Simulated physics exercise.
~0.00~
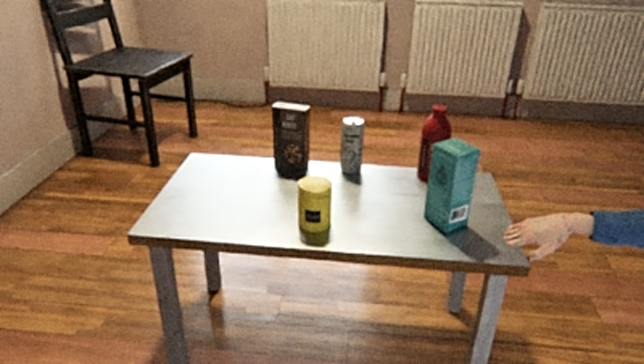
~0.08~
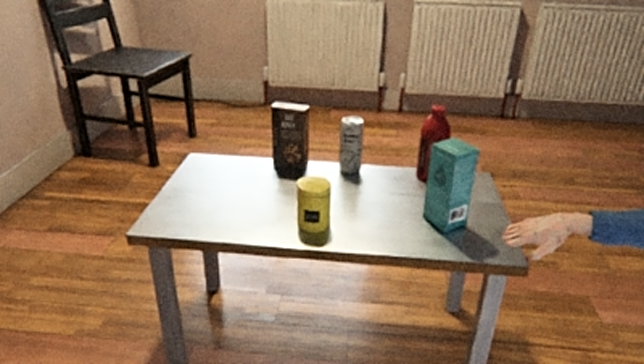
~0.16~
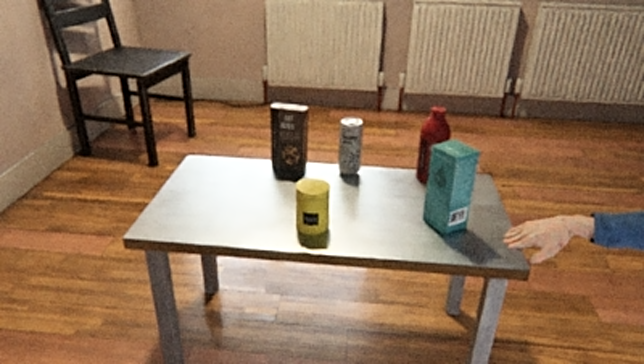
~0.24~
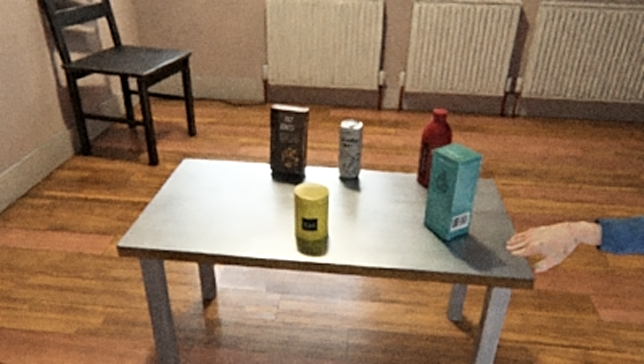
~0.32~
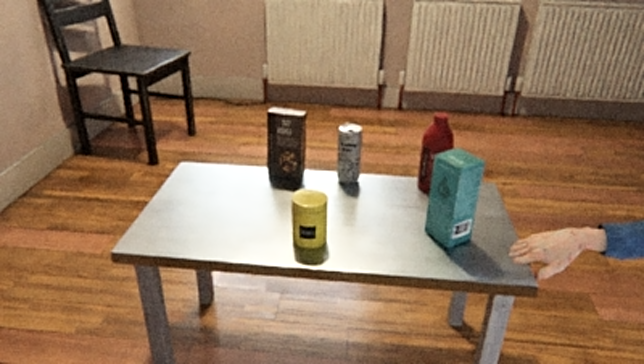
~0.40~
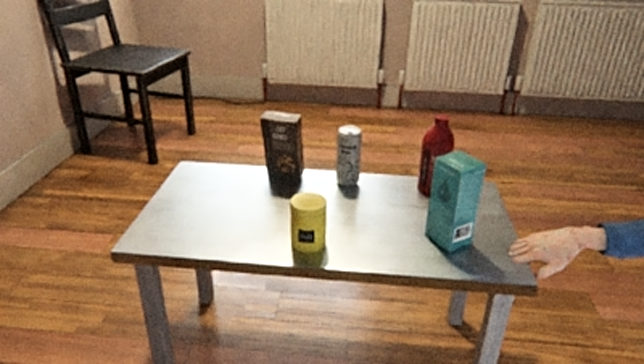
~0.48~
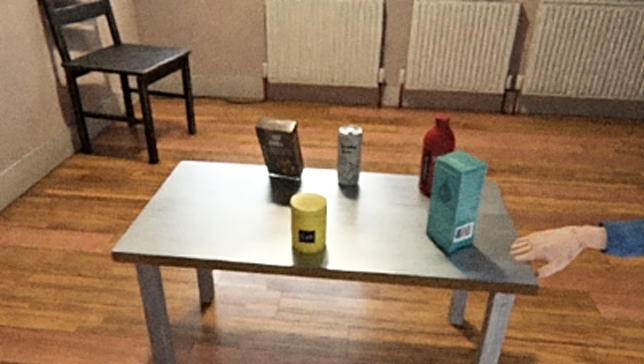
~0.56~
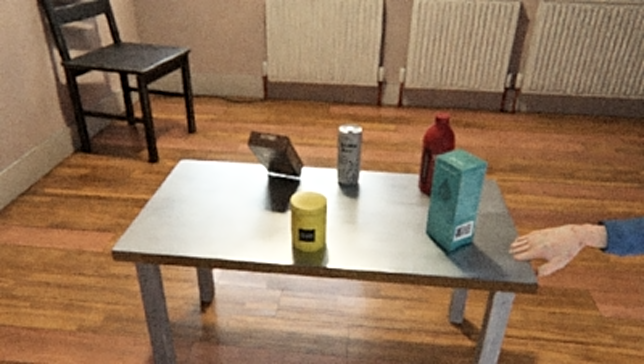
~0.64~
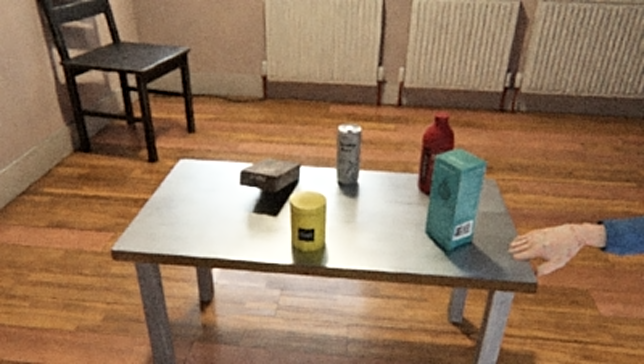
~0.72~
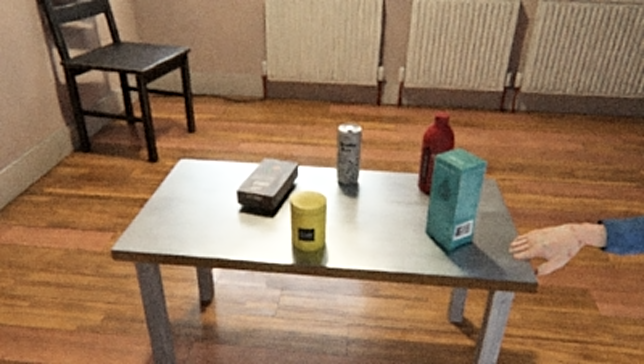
The clip opens on a light work table holding a dark brown packet, a white can, a red bottle, a yellow jar and a turquoise carton, with a hand resting at the right edge. The table slides a short way toward the viewer, the hand staying at its edge, while everything on top stays upright. As the table stops, the brown packet begins to lean, then tips further to the left. It topples over and swings round as it drops onto the tabletop. At the end it lies flat behind the yellow jar, while the other four items still stand.
